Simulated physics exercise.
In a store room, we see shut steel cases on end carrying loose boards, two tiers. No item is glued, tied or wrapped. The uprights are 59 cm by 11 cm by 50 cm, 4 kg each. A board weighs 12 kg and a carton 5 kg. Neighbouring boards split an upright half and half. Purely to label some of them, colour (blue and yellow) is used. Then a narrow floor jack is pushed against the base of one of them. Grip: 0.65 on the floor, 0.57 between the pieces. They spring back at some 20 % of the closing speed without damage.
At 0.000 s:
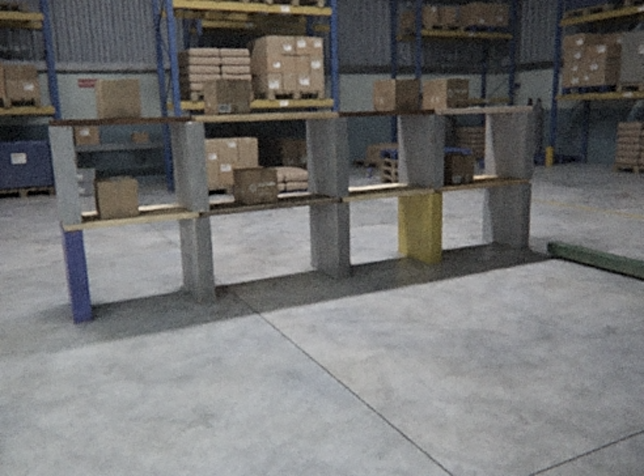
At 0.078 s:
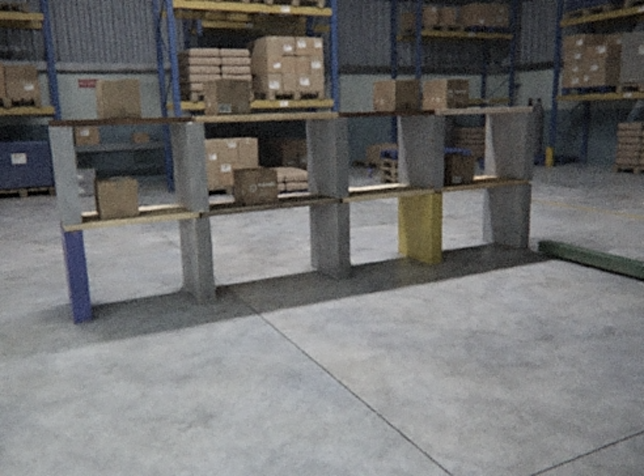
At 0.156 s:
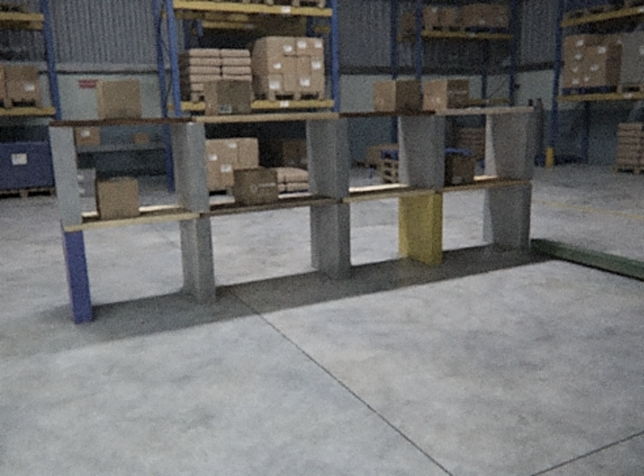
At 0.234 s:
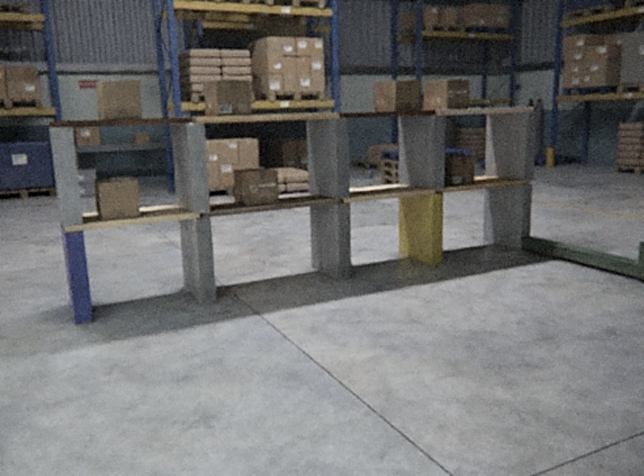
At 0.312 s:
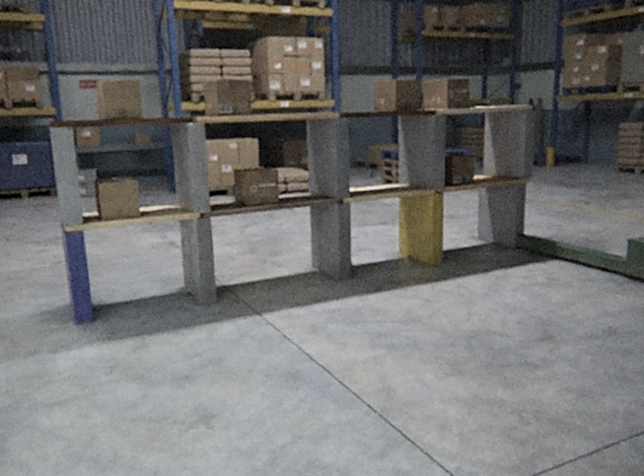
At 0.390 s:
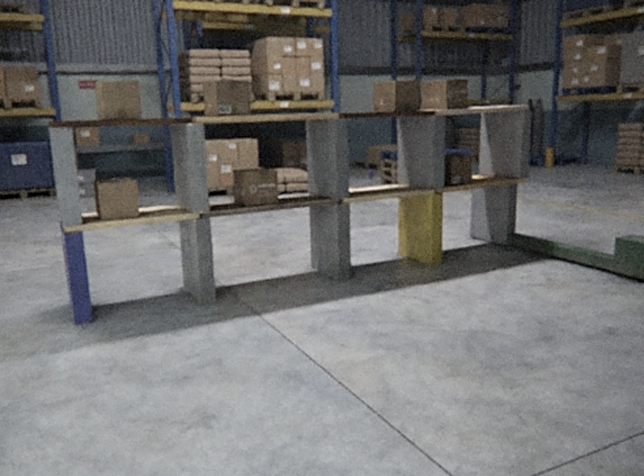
Green jack sliding in from the right along a warehouse floor, nudging the right end of a two-tier shelf of grey uprights leftward.
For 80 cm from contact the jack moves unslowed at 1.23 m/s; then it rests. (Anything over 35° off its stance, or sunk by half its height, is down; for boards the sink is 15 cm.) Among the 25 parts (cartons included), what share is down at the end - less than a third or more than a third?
I would say fewer than one in three of them.
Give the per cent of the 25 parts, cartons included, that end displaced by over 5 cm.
25 percent.
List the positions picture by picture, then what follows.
In the first picture (each place is the centre of the face we see best), jack tip (556, 247) 31 cm short; yellow upright (414, 225); blue upright (79, 278); all as stacked.
Jack tip (547, 246) 21 cm short; yellow upright (414, 225), in the second picture.
Jack tip (539, 244) 12 cm short; yellow upright (414, 225), in the third picture.
Jack tip (531, 242) 20 mm short; yellow upright (415, 226), in the fourth picture.
Jack tip (523, 240) 8 cm in; blue upright (80, 278); 2 have shifted, in the fifth picture.
Jack tip (514, 238) 17 cm in; yellow upright (414, 226); blue upright (79, 279); 5 have shifted, in the sixth picture.
By 0.60 s, none of the 25 pieces down, 6 disturbed.
When it is over (2.6 s), none of the 25 pieces down, 8 disturbed; yellow upright tilted 4°; blue upright unmoved. That is 0 per cent. In pixels of the last frame, middles, yellow upright near (420, 225), blue upright near (76, 270).
